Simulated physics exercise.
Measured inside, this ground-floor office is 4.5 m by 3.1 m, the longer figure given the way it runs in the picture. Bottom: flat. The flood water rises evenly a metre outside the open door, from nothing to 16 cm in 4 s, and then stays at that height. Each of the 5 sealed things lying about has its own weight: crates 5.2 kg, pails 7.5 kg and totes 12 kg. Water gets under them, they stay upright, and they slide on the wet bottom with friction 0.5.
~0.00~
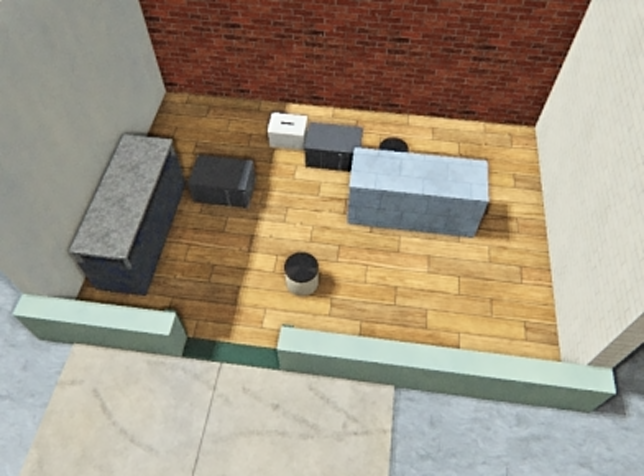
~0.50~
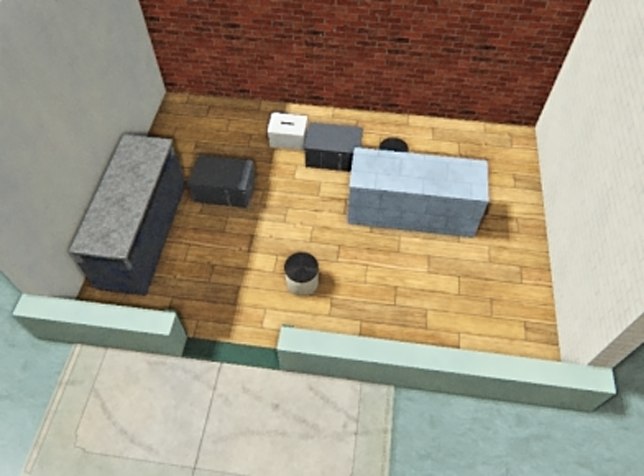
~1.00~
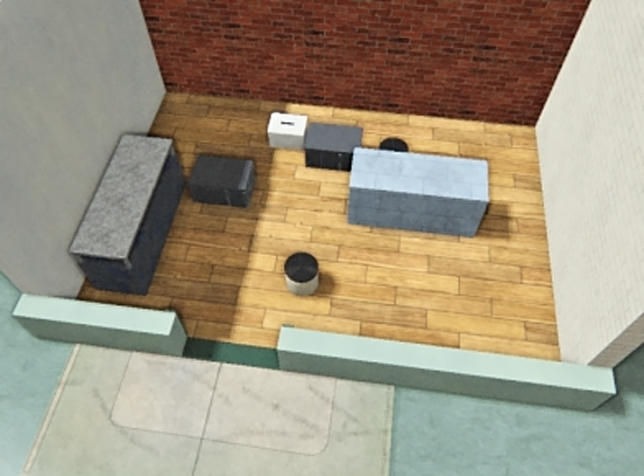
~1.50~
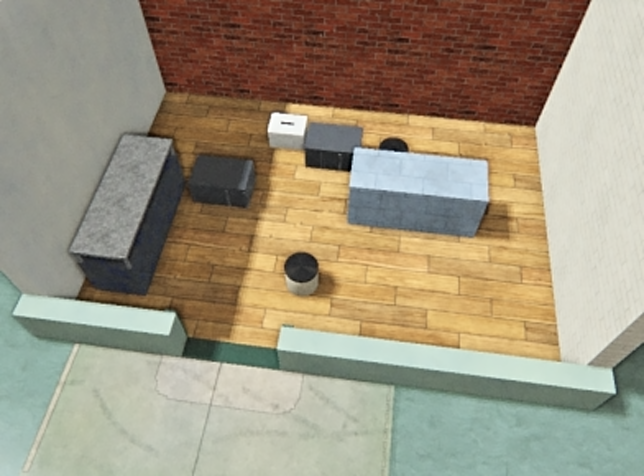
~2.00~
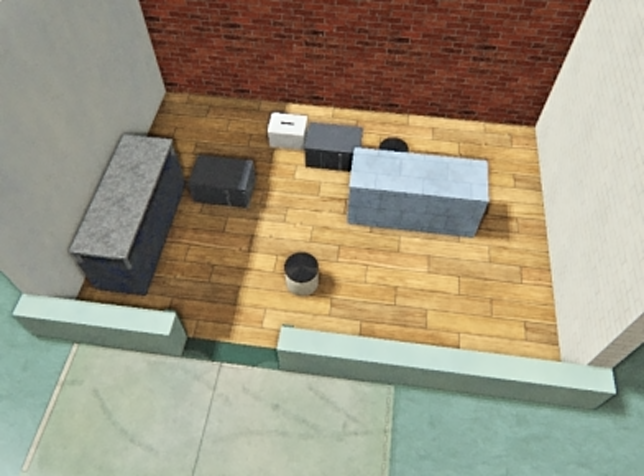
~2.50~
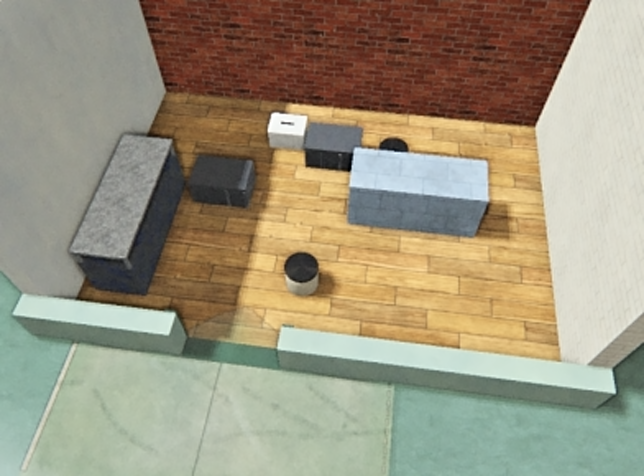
The office's contents stay still as water spreads across the paving outside, then edges through the doorway.
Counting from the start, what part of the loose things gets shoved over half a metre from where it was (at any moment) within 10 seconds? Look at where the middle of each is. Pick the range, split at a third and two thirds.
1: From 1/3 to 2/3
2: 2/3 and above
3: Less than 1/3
From 1/3 to 2/3 (1).
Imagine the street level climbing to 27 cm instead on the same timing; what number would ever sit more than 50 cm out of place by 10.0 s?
In that case 5 of them.
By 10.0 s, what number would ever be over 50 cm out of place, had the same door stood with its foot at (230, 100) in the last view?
Result: 1 of them.
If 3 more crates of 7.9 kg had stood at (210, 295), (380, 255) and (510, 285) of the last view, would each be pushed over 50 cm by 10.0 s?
So, in the order asked, it's too far, not far enough and not far enough.
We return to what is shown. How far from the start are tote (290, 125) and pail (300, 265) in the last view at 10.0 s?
In turn: 0 cm, 5 cm.
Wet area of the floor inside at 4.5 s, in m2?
Roughly 4.0 m2.
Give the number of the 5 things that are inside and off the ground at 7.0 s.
I'd say 2 of them.
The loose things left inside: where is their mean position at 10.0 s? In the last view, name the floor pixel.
Averaged position, last view: Near pixel (335, 180).
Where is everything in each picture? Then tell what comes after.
A crate at (334, 137) rests on the ground; a pail at (301, 267), on the bottom; 0.0 m2 under water; 0 of 5 have shifted, in the first frame.
A crate at (334, 137), on the bottom; a pail at (301, 267) rests on the ground; 0.0 m2 under water; 0 of 5 have shifted, in the second frame.
A crate at (334, 137), on the bottom; a pail at (301, 267) rests on the ground; water covers 0.0 m2; 0 of 5 have shifted, in the third frame.
A crate at (334, 137) rests on the ground; a pail at (301, 267), on the bottom; water covers 0.0 m2; 0 of 5 have shifted, in the fourth frame.
A crate at (334, 137), on the bottom; a pail at (301, 267) rests on the ground; water covers 0.0 m2; 0 of 5 have shifted, in the fifth frame.
A crate at (334, 137), on the bottom; a pail at (301, 267), on the bottom; water covers 0.2 m2; 0 of 5 have shifted, in the sixth frame.
After 3.5 s 0 of 5 are over 50 cm from their spots; 0 afloat.
After 4.5 s 0 of 5 are over 50 cm from their spots; 0 afloat.
After 7.0 s 2 of 5 are over 50 cm from their spots; 2 afloat.
After 10.0 s 2 of 5 are over 50 cm from their spots, and 2 have been at some point; 2 afloat.
